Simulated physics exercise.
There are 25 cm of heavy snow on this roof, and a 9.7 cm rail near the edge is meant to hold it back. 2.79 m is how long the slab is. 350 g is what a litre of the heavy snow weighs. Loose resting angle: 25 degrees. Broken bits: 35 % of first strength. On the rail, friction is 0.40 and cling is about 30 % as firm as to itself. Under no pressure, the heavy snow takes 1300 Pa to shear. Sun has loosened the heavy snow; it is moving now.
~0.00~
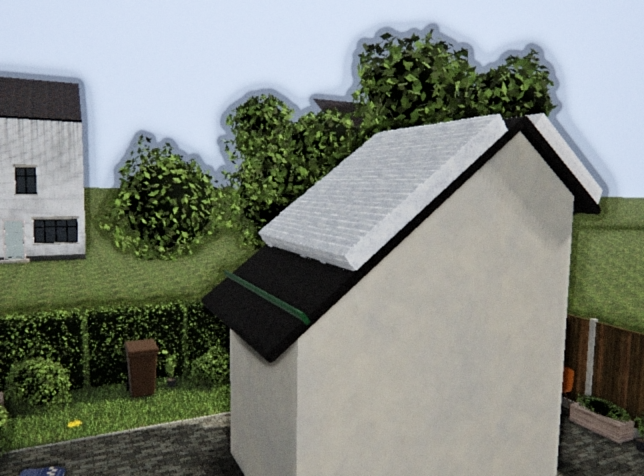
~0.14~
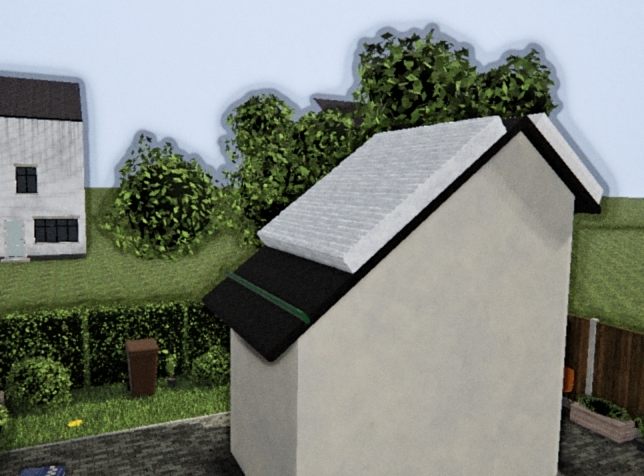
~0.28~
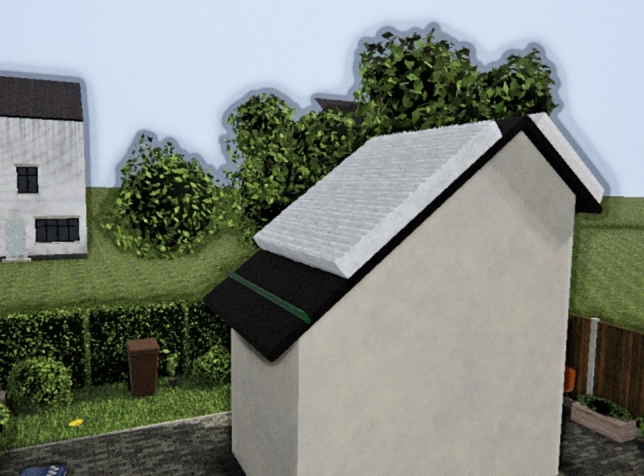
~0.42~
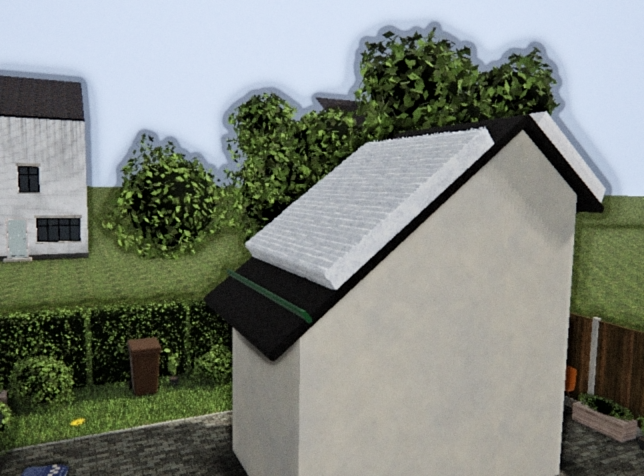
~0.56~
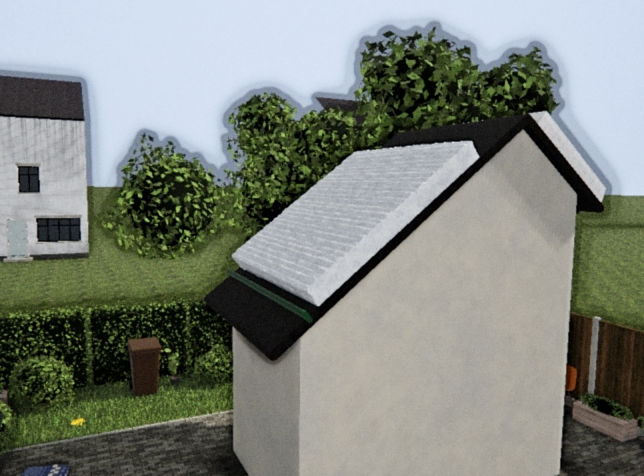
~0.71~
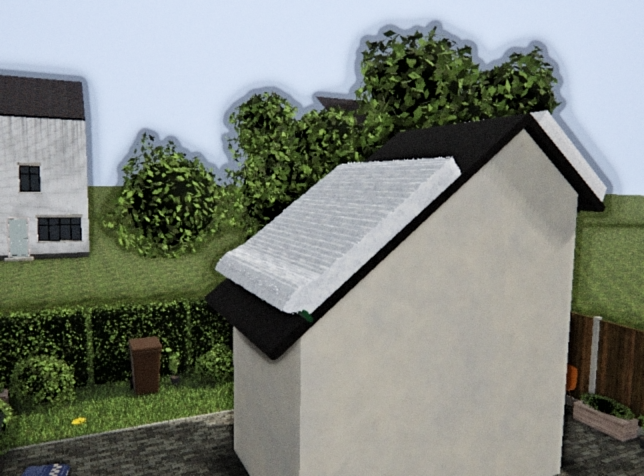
To begin with, a thick white slab of snow lies high on the dark roof of a pale building, above a thin green rail. It slides slowly, then faster, down the slope to the left, baring the upper roof, until its cracking lower edge pushes over the rail.
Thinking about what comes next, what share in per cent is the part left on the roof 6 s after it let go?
It should be roughly 25 %.
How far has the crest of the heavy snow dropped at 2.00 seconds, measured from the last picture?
The gap comes to about 1.2 metres.
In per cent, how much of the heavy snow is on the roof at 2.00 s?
About 35 %.
By 1.30 s, 60 % of the snow is on the roof.
By 2.00 s, 33 % of the snow is on the roof.
By 2.70 s, 25 % of the snow is on the roof.
By 3.40 s, 25 % of the snow is on the roof.
By 6.00 s, at the end, 25 % of the snow is on the roof.
